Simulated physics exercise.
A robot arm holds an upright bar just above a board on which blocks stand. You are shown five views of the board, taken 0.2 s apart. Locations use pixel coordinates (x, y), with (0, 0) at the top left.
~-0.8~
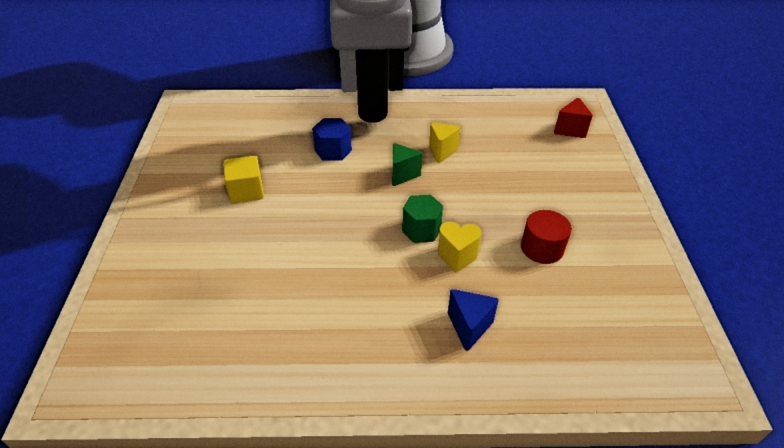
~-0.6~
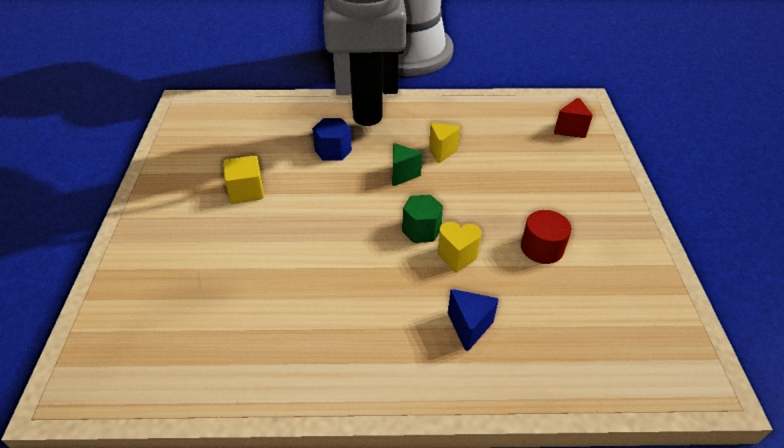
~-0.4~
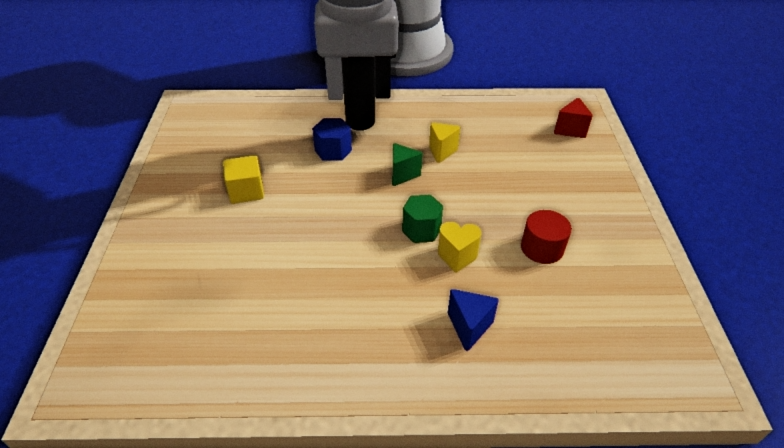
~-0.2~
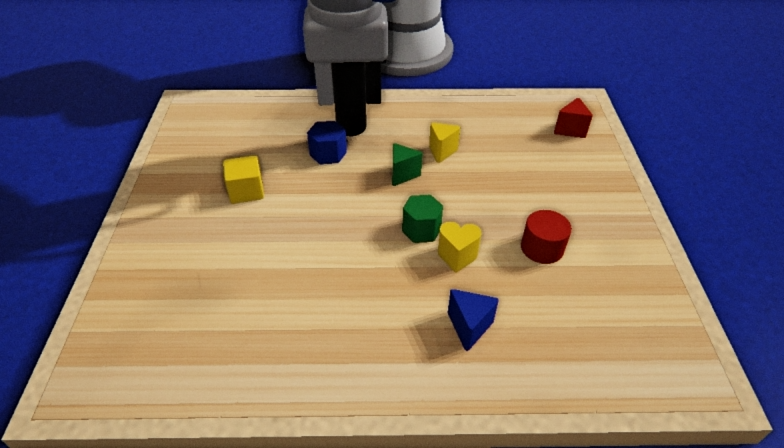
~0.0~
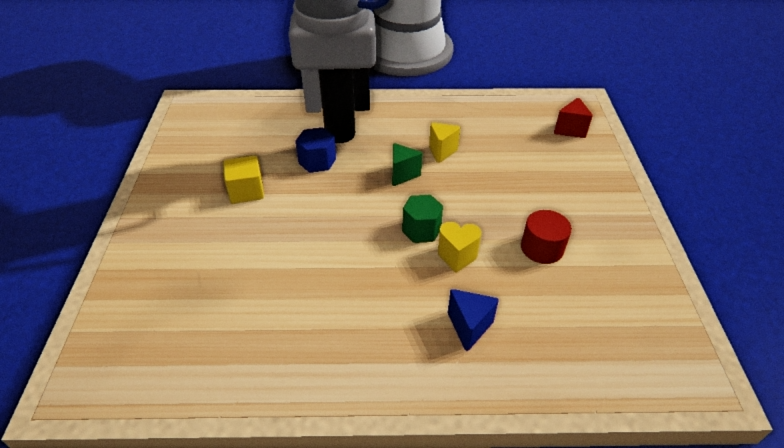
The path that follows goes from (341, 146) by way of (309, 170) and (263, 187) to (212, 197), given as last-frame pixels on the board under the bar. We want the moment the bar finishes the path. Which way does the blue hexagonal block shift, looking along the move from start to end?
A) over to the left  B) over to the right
A: Over to the left.
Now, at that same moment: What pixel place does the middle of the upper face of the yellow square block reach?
In the picture, it is at (165, 188).
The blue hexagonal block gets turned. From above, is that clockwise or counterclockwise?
The turn is anti-clockwise.
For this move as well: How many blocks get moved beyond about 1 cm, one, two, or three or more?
My guess is two.
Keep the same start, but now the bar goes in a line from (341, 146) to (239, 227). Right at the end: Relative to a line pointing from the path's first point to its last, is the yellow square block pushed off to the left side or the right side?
Gets pushed right.
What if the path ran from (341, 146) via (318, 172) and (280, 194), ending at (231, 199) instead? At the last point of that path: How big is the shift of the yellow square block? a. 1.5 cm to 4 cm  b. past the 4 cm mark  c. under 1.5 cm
b: Past the 4 cm mark.
The first path, step by step. One third of the way, bar (307, 159); blue hexagonal block (278, 163).
Two thirds of the way, bar (261, 176); yellow square block (212, 175), turned 35° clockwise; blue hexagonal block (244, 187), turned 30° anticlockwise.
At the end, bar (209, 186); yellow square block (165, 188), turned 20° clockwise; blue hexagonal block (236, 193), turned 60° anticlockwise; green triangular block in place.
